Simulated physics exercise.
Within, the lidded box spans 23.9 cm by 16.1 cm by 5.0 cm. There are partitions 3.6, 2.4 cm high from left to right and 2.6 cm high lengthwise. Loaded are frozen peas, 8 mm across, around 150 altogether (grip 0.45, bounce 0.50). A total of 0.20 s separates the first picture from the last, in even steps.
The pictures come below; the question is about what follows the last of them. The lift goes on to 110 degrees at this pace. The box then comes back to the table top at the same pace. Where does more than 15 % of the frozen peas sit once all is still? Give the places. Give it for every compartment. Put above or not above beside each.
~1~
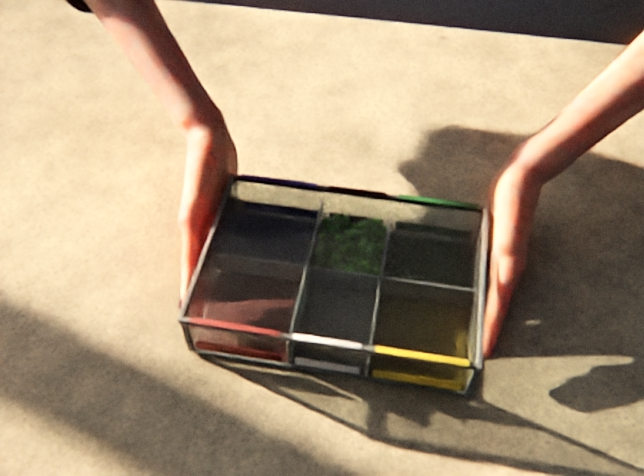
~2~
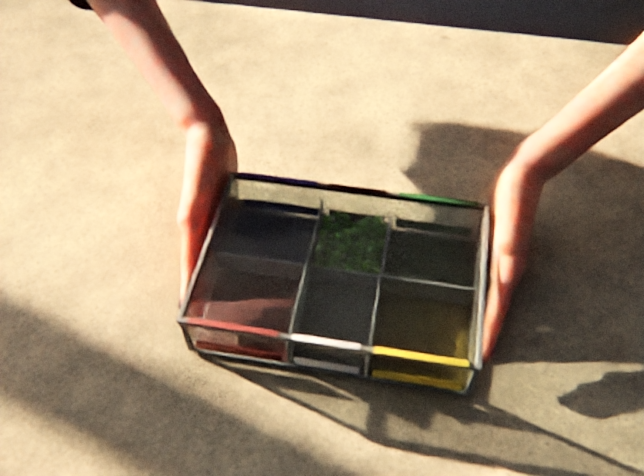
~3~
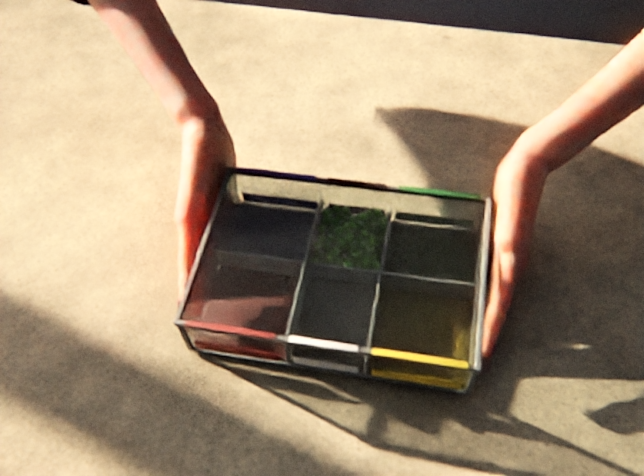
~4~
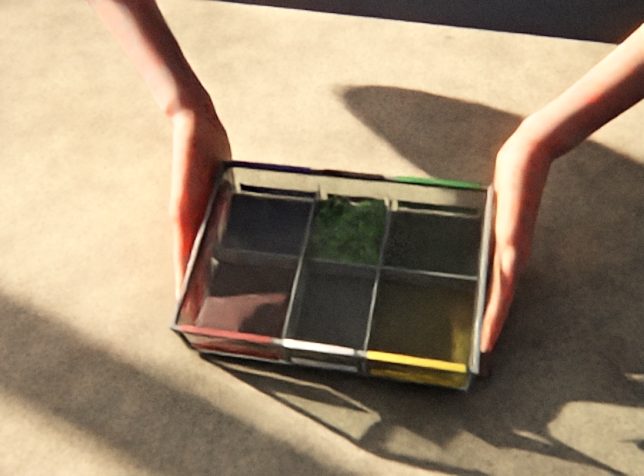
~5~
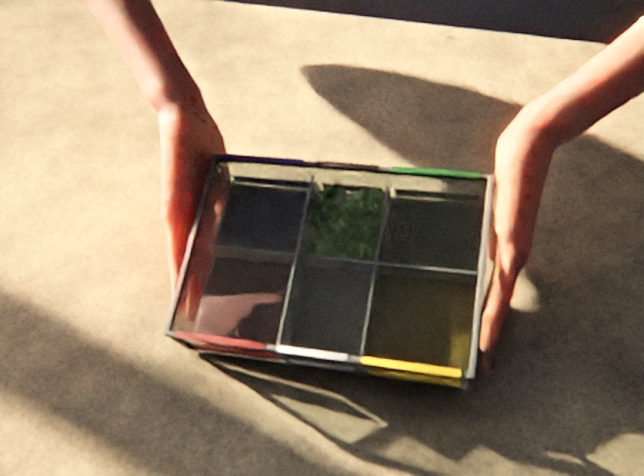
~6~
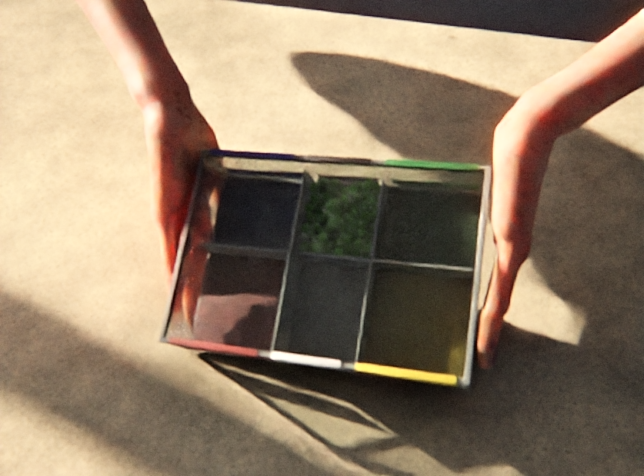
Red compartment: Above; blue compartment: Not above; green compartment: Not above; yellow compartment: Not above; white compartment: Above; black compartment: Not above.
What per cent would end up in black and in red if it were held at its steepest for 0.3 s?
You'd end up with black at 0 per cent and red at 50 per cent.
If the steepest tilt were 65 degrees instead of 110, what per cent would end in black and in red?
With that change you'd see black at 55 % and red at 5 %.
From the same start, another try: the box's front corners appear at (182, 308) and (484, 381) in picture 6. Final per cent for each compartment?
Each compartment ends with this per cent: Red 0, blue 0, green 0, yellow 100, white 0 and black 0.
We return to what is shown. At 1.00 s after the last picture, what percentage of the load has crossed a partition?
About 100 %.
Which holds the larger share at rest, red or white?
White comes out ahead.
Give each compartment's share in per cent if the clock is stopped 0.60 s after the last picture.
Shares - red: 25, blue: 0, green: 0, yellow: 0, white: 55, black: 20.
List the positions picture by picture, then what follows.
In the first picture, box tilt 0 degrees, front corners at (184, 319) and (477, 364); black 100 %.
In the second picture, box tilt 1 degrees, front corners at (183, 319) and (476, 365).
In the third picture, box tilt 5 degrees, front corners at (180, 321) and (475, 366), lowest corner left front.
In the fourth picture, box tilt 10 degrees, front corners at (176, 326) and (473, 369), lowest corner left front.
In the fifth picture, box tilt 17 degrees, front corners at (170, 332) and (470, 373), lowest corner left front.
In the sixth picture, box tilt 24 degrees, front corners at (165, 338) and (465, 379), lowest corner left front; black 100 %.
Then, 0.60 s after the last picture, tilt 109 degrees; red 25 %, white 55 %, black 20 %.
Then, 1.00 s after the last picture, tilt 46 degrees; red 45 %, white 55 %.
Then, 1.48 s after the last picture, tilt 0 degrees; red 45 %, white 55 %.
In the end, red 45 %, blue 0 %, green 0 %, yellow 0 %, white 55 %, black 0 %.
